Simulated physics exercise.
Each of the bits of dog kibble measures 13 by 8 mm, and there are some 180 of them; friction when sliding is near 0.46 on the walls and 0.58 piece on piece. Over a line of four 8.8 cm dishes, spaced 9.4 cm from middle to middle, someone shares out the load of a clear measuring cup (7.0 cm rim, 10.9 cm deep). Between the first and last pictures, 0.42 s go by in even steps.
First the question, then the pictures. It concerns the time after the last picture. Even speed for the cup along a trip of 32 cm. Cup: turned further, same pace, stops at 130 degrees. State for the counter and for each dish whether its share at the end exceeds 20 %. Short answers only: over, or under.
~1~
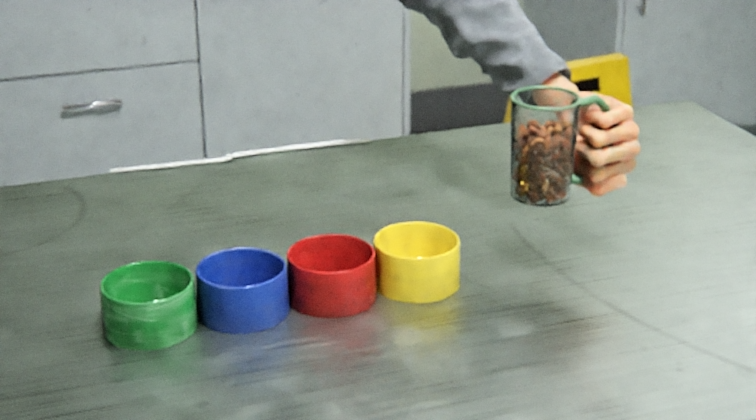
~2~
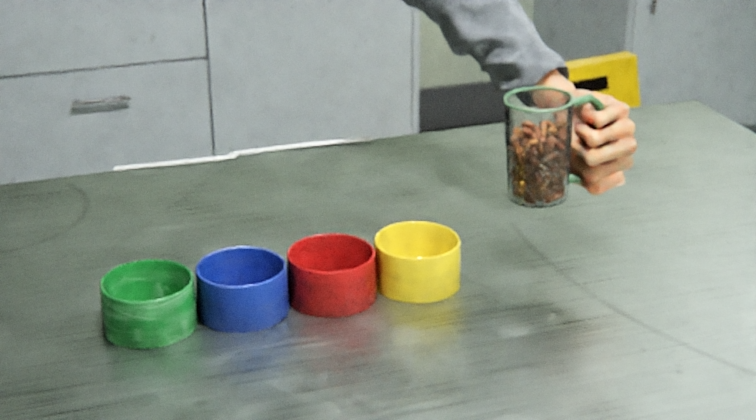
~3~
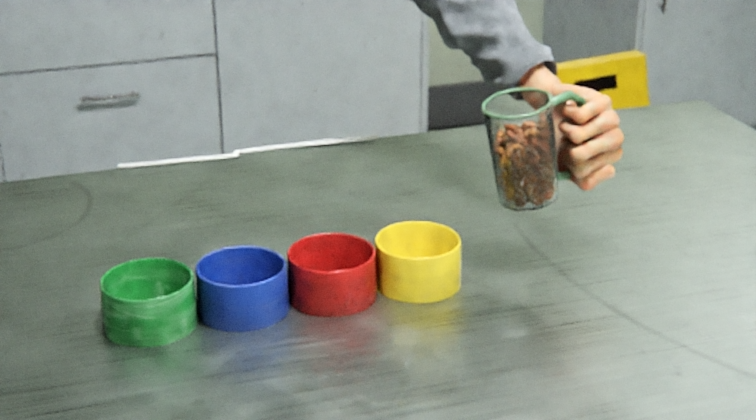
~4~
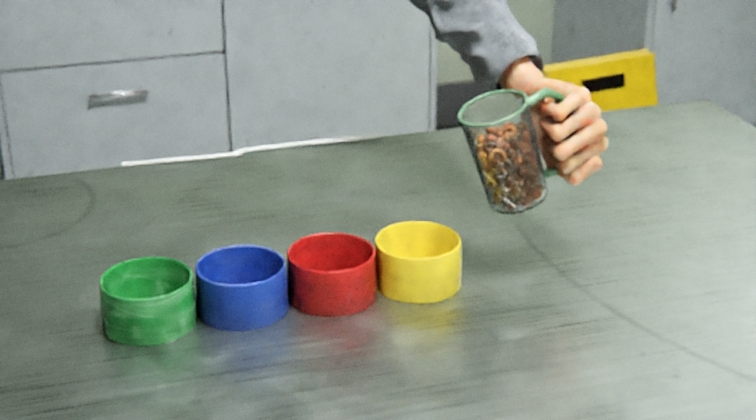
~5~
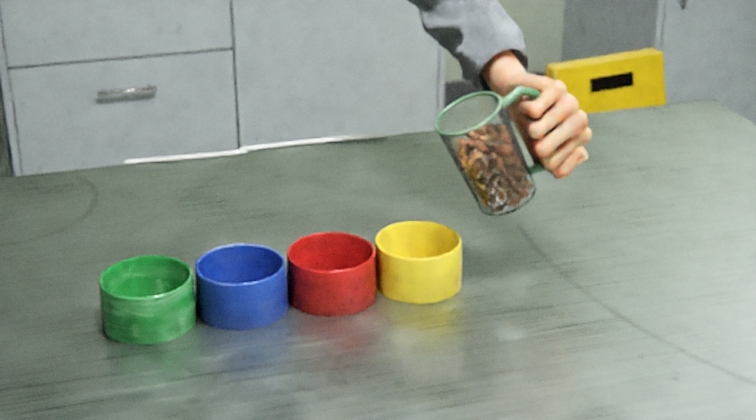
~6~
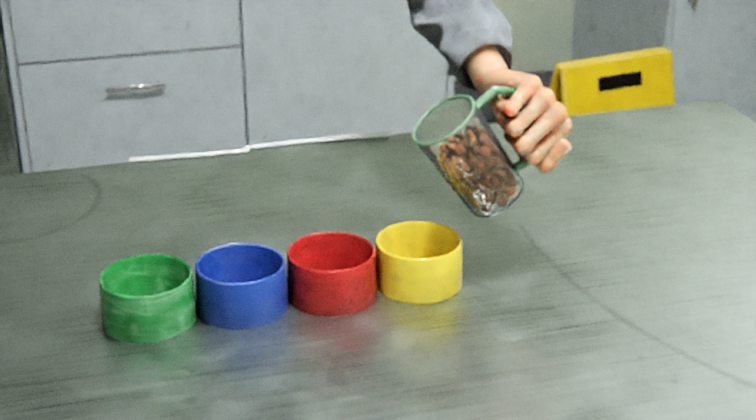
Red: It will be left with one in five or fewer, blue: It will be left with more than one in five, green: It will be left with more than one in five, yellow: It will be left with one in five or fewer, counter: It will be left with more than one in five.
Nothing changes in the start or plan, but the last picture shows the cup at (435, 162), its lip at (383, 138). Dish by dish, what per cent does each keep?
The red dish keeps 0, the blue one 40, the green one 30 and the yellow one 0.
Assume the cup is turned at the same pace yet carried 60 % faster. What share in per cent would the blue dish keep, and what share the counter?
Blue: 50; counter: 20.
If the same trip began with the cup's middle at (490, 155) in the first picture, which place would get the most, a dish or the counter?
Most of it lands at green.
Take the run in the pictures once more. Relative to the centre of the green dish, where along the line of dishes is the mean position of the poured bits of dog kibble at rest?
The load's average lands around 4 cm in the plus-x direction.
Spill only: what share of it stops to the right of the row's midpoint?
It's close to 0 in a hundred.
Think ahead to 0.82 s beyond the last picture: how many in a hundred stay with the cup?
Close to 95 % of the load.
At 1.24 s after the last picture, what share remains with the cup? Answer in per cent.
Roughly 0 %.
Then, 0.49 s after the last picture, tilt 79 degrees; cup holds 100 %.
Then, 0.82 s after the last picture, tilt 110 degrees; cup holds 95 %, blue 5 %.
Then, 1.24 s after the last picture, tilt 130 degrees; cup holds 0 %, blue 40 %, green 35 %.
In the end, red 0 %, blue 40 %, green 35 %, yellow 0 %, counter 30 %.
